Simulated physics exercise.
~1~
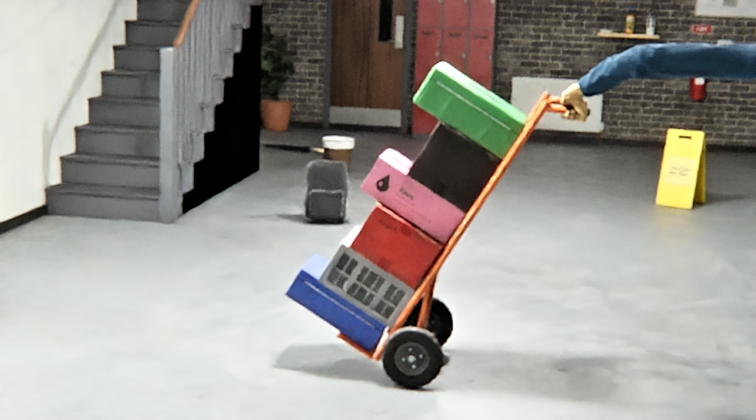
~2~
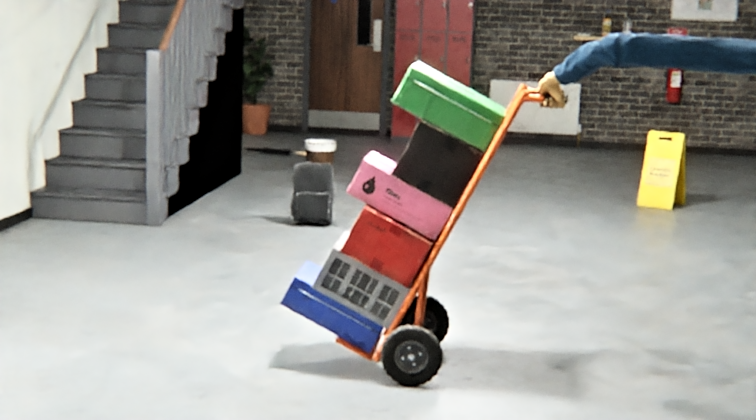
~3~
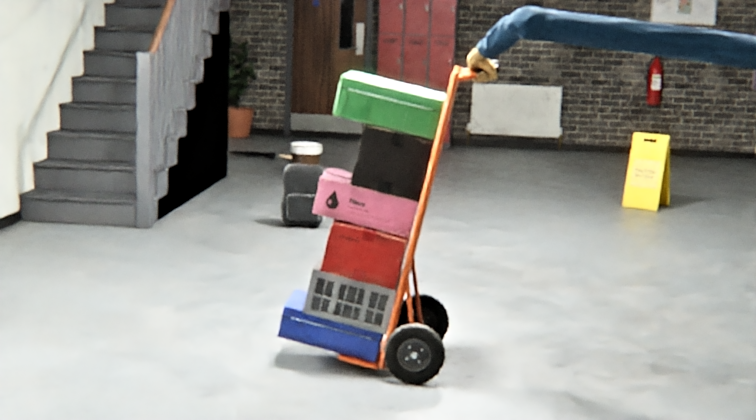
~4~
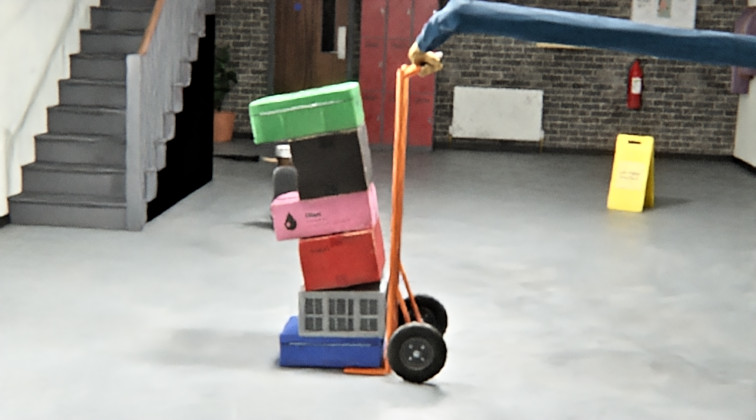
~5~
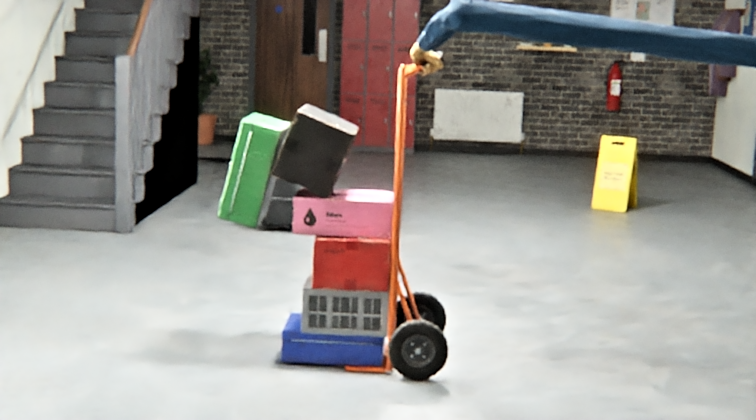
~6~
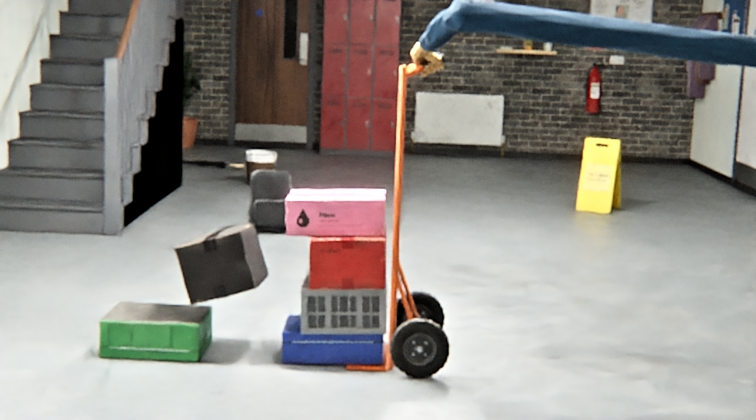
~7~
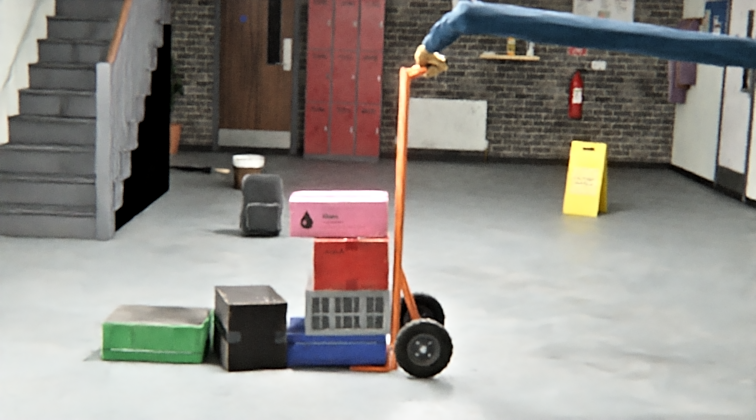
Orange hand truck stacked with boxes being tipped upright by a blue-sleeved arm, green and black boxes toppling left onto the floor.
